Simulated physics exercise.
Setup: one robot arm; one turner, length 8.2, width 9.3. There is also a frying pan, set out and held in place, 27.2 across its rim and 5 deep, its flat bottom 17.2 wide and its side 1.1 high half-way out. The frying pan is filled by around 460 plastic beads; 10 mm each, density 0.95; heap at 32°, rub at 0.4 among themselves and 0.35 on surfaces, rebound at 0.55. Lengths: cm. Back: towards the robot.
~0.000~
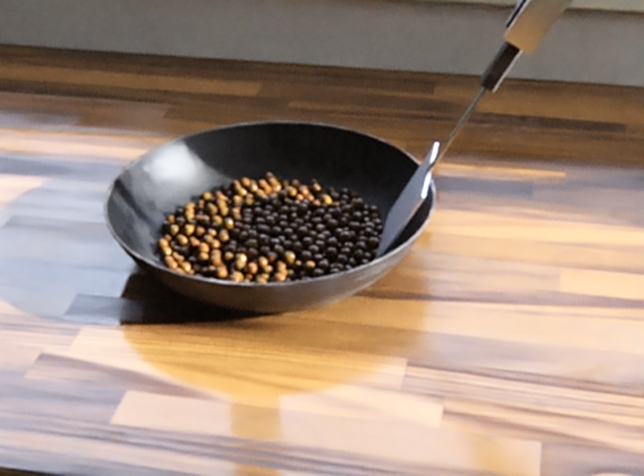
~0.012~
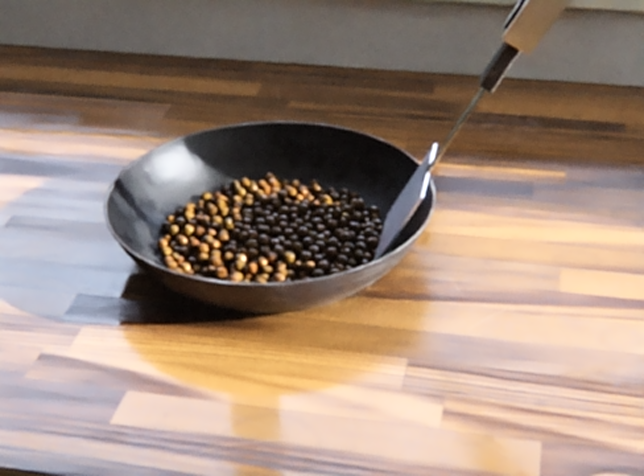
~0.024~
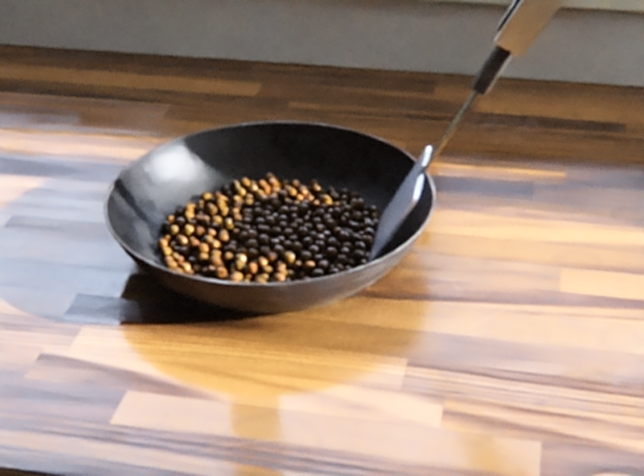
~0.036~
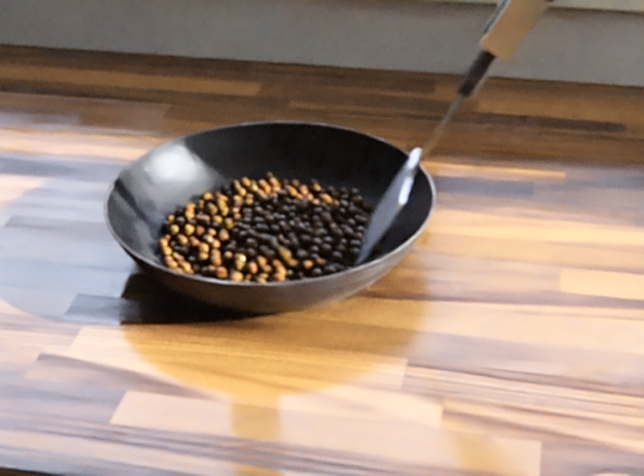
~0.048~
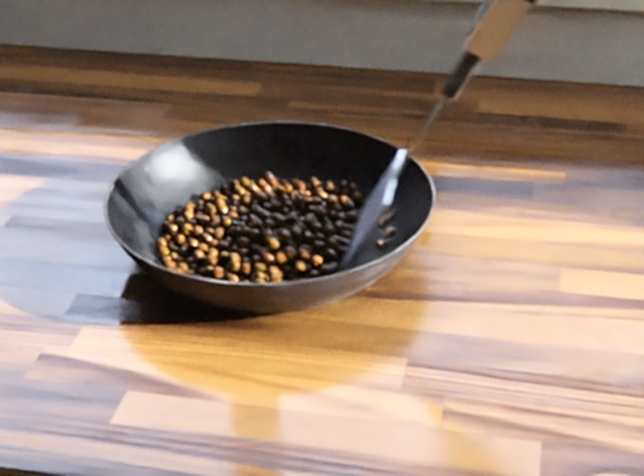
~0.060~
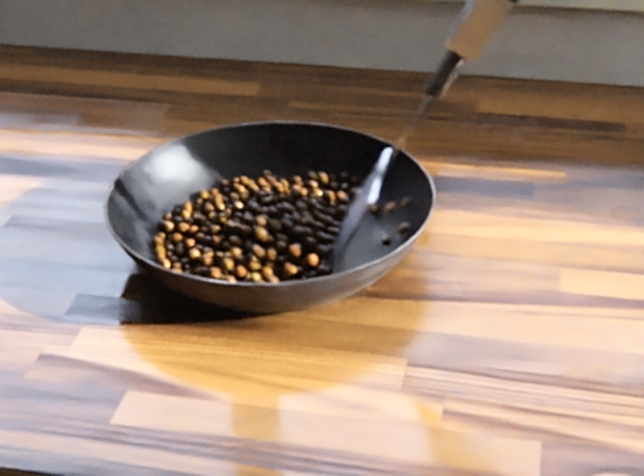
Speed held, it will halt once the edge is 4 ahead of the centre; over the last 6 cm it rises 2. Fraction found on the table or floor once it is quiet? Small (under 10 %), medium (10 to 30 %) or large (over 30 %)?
Small.
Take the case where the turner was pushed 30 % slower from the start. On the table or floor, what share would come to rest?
Near 0 %.
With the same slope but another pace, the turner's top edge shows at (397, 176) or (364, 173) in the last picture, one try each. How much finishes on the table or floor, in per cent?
Try one roughly 0 per cent; try two roughly 5 per cent.
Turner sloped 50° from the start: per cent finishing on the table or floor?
Some 0 in a hundred.
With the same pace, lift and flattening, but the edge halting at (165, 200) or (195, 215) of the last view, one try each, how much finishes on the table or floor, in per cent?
Around 25 per cent for the first try and 5 per cent for the second.
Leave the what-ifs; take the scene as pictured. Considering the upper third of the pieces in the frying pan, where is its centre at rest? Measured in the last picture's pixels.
I'd say around pixel (174, 208).
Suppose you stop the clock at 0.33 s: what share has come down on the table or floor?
Roughly 0 percent.
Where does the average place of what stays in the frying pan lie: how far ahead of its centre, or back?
Ahead of centre, near 5.5 centimetres.
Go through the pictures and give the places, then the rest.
Turner top edge at (431, 169), sloping 62°; upper third of the load around (275, 229), from x 160 to 380, top at y 180; 460 in the frying pan, in the first frame.
Turner top edge at (429, 169), sloping 62°; upper third of the load around (275, 229), from x 160 to 380, top at y 180, in the second frame.
Turner top edge at (423, 172), sloping 62°; upper third of the load around (276, 229), from x 160 to 380, top at y 180, in the third frame.
Turner top edge at (410, 174), sloping 62°; upper third of the load around (278, 228), from x 160 to 380, top at y 180, in the fourth frame.
Turner top edge at (395, 175), sloping 62°; upper third of the load around (279, 226), from x 160 to 390, top at y 175, in the fifth frame.
Turner top edge at (380, 175), sloping 62°; upper third of the load around (277, 220), from x 160 to 405, top at y 175; 460 in the frying pan, in the sixth frame.
After 0.09 s, sloping 62°, highest piece 7 above the table; 460 in the frying pan.
After 0.12 s, sloping 62°, highest piece 8 above the table; 460 in the frying pan.
After 0.33 s, sloping 62°, highest piece 8 above the table; 454 in the frying pan, 3 on the table or floor, 3 on the blade or in flight.
After 1.38 s, sloping 62°, highest piece 4 above the table; 454 in the frying pan, 6 on the table or floor.
At rest, 454 in the frying pan, 6 on the table or floor. That is 1 % on the table or floor.
